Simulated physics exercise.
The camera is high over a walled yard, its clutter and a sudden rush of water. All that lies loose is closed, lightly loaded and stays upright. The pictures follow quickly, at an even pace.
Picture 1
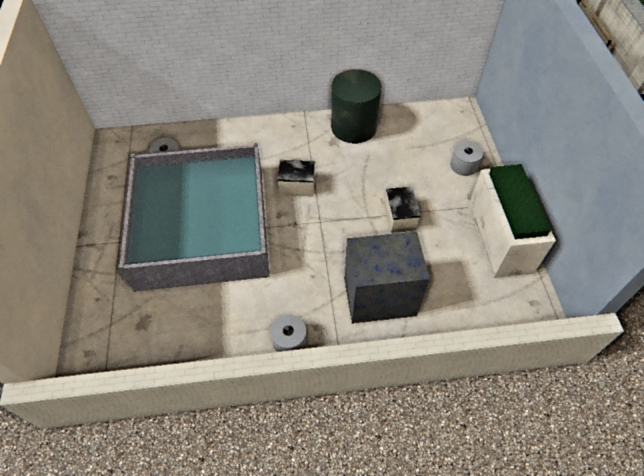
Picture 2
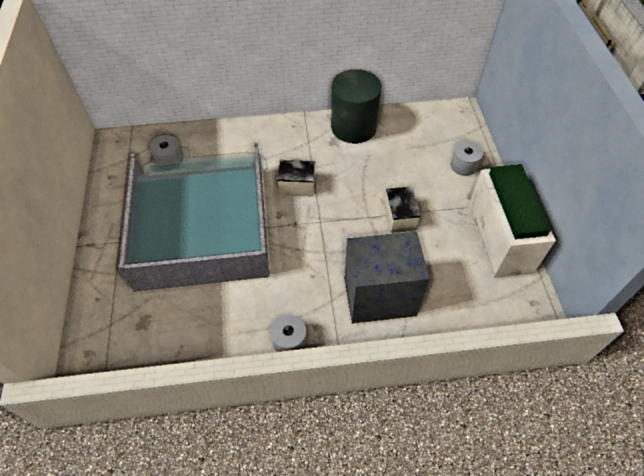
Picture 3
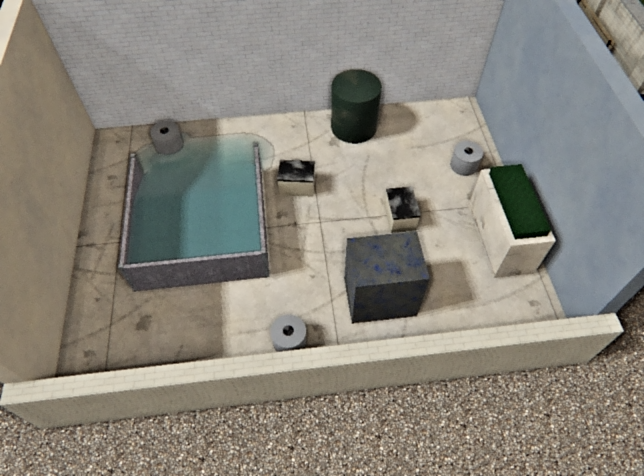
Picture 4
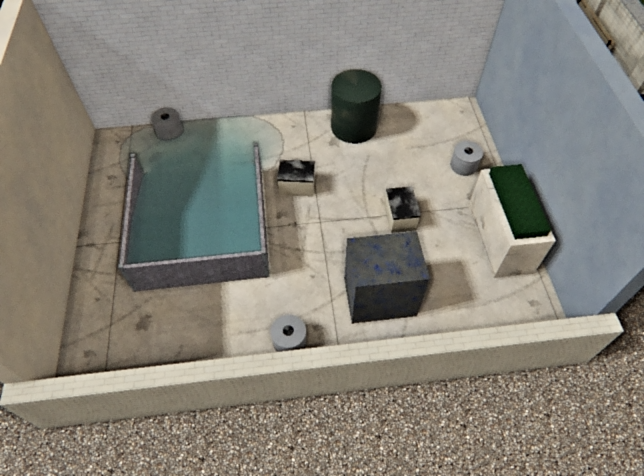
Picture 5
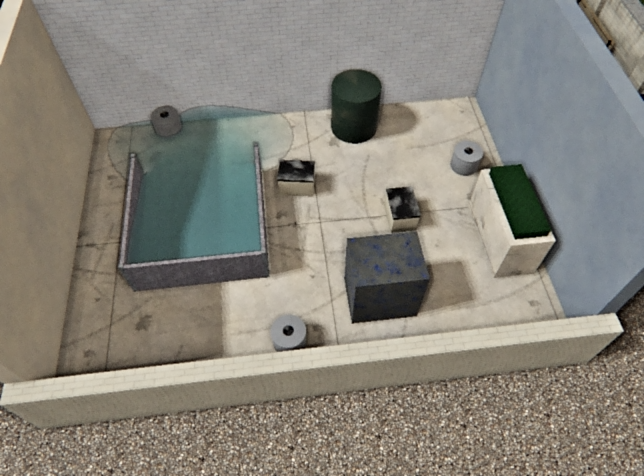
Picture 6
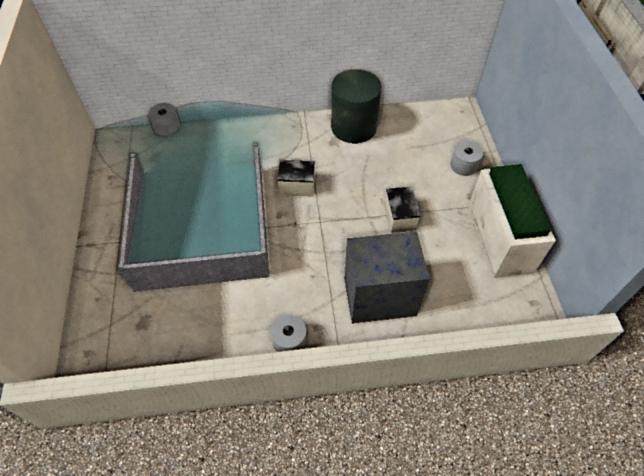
Water spreading from the open back of a rectangular pool, pushing a small grey tub toward the rear wall while other objects stay still.
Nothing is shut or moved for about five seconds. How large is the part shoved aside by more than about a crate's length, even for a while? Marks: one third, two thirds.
Share: One to two thirds.
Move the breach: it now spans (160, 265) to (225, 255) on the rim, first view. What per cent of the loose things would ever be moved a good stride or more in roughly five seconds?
Near 20 in a hundred.
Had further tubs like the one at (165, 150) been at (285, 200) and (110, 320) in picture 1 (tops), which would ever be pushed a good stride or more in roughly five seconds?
As listed: Under that, moved that far.
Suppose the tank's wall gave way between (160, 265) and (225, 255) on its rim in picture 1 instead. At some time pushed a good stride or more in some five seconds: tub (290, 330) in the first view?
My call: Pushed that far.
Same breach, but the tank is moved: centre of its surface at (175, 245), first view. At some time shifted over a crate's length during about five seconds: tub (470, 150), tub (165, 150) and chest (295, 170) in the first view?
One after the other: Short of that, that far or more, shifted that much.
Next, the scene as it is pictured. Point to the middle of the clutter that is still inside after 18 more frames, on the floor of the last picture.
Around (321, 255).
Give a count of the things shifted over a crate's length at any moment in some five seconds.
It comes to 3.
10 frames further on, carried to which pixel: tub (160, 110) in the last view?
Roughly at (105, 186).
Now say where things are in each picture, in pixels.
A tub at (164, 148), on the bottom; a chest at (403, 202), on the bottom; 0 of 5 have shifted, in the first picture.
A tub at (164, 145), on the bottom, close to its start; a chest at (403, 202) rests on the ground; 1 of 5 have shifted, in the second picture.
A tub at (164, 131) rests on the ground, a stride from its start; a chest at (403, 202) rests on the ground; 1 of 5 have shifted, in the third picture.
A tub at (165, 117) rests on the ground, a stride from its start; a chest at (403, 202) rests on the ground; 1 of 5 have shifted, in the fourth picture.
A tub at (164, 115) floats, a stride from its start; a chest at (403, 202) rests on the ground; 1 of 5 have shifted, in the fifth picture.
A tub at (162, 112) floats, a stride from its start; a chest at (403, 202), on the bottom; 1 of 5 have shifted, in the sixth picture.
A moment on, 1 of 5 are well off their spots; 1 afloat.
Next, 1 of 5 are well off their spots; 1 afloat.
Later, 1 of 5 are well off their spots; 1 afloat.
In the end, 3 of 5 are well off their spots, and 3 have been at some point; 3 afloat.
